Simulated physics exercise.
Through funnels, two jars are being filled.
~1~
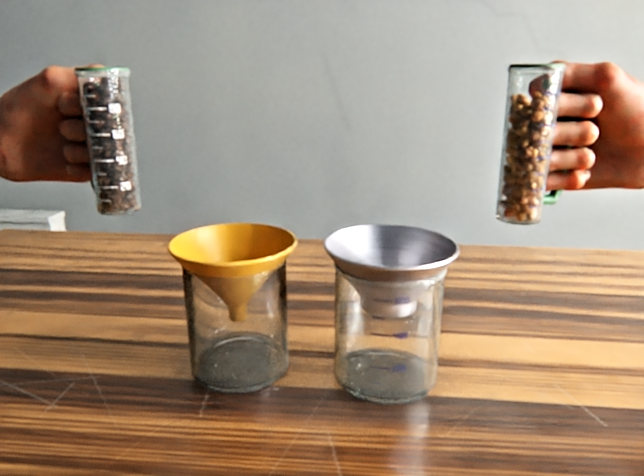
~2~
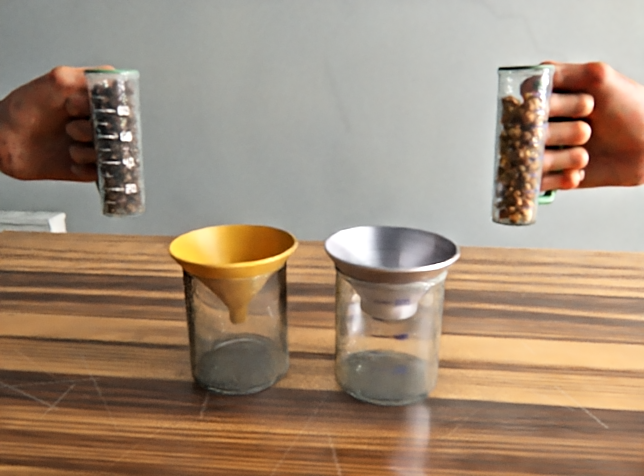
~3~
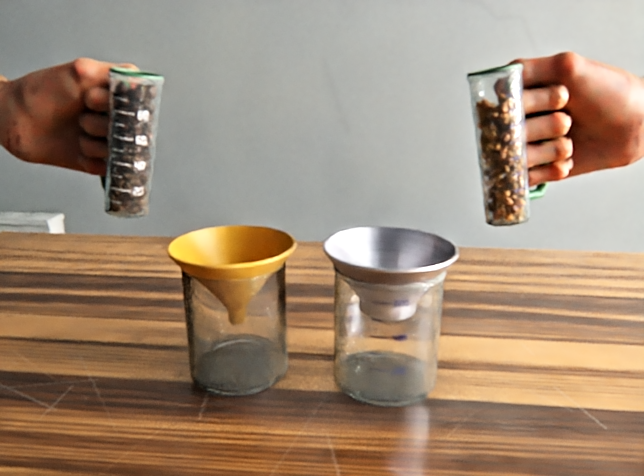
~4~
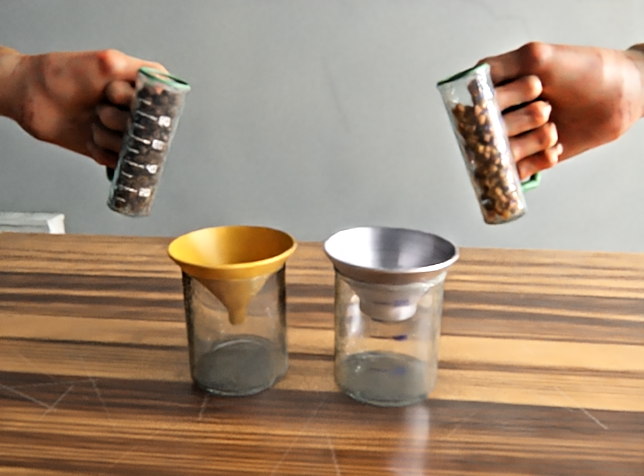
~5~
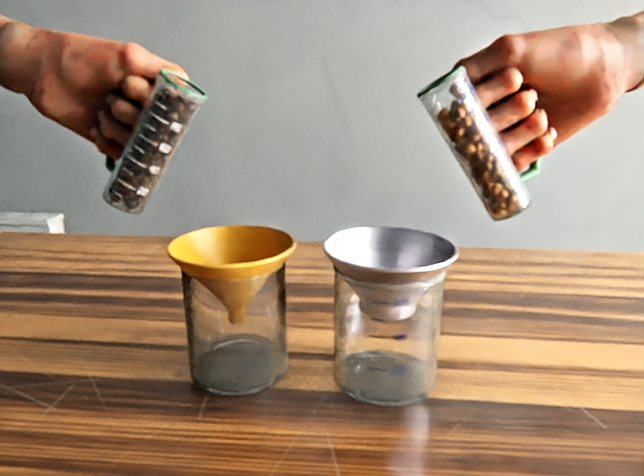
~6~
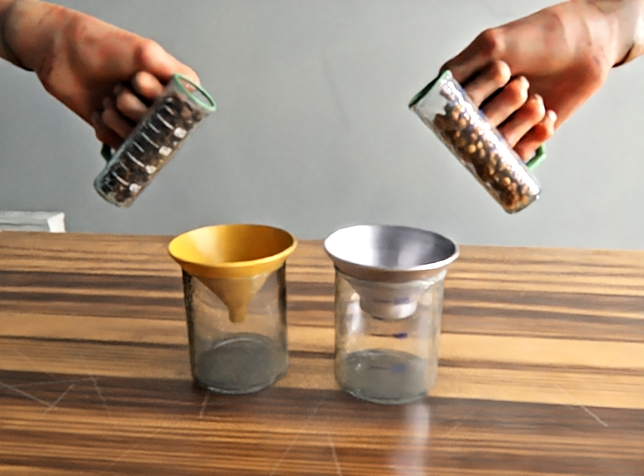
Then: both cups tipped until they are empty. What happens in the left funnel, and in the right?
My prediction: Left funnel: Obstructed, right: Unobstructed.
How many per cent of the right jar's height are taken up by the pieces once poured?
Result: Roughly 15 per cent.
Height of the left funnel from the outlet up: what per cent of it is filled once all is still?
Around 80 per cent.
Then, 0.26 s after the last picture, left, all still in the cup; right, all still in the cup.
Then, 0.59 s after the last picture, left, nearly all still in the cup, a stray few in or over the funnel; right, all still in the cup.
Then, 0.94 s after the last picture, left, most still in the cup, about a quarter in or over the funnel, a stray few down in the jar; right, nearly all still in the cup, a stray few in or over the funnel, a stray few down in the jar.
At rest, left, nearly all stuck in the funnel, a stray few down in the jar; right, all down in the jar.
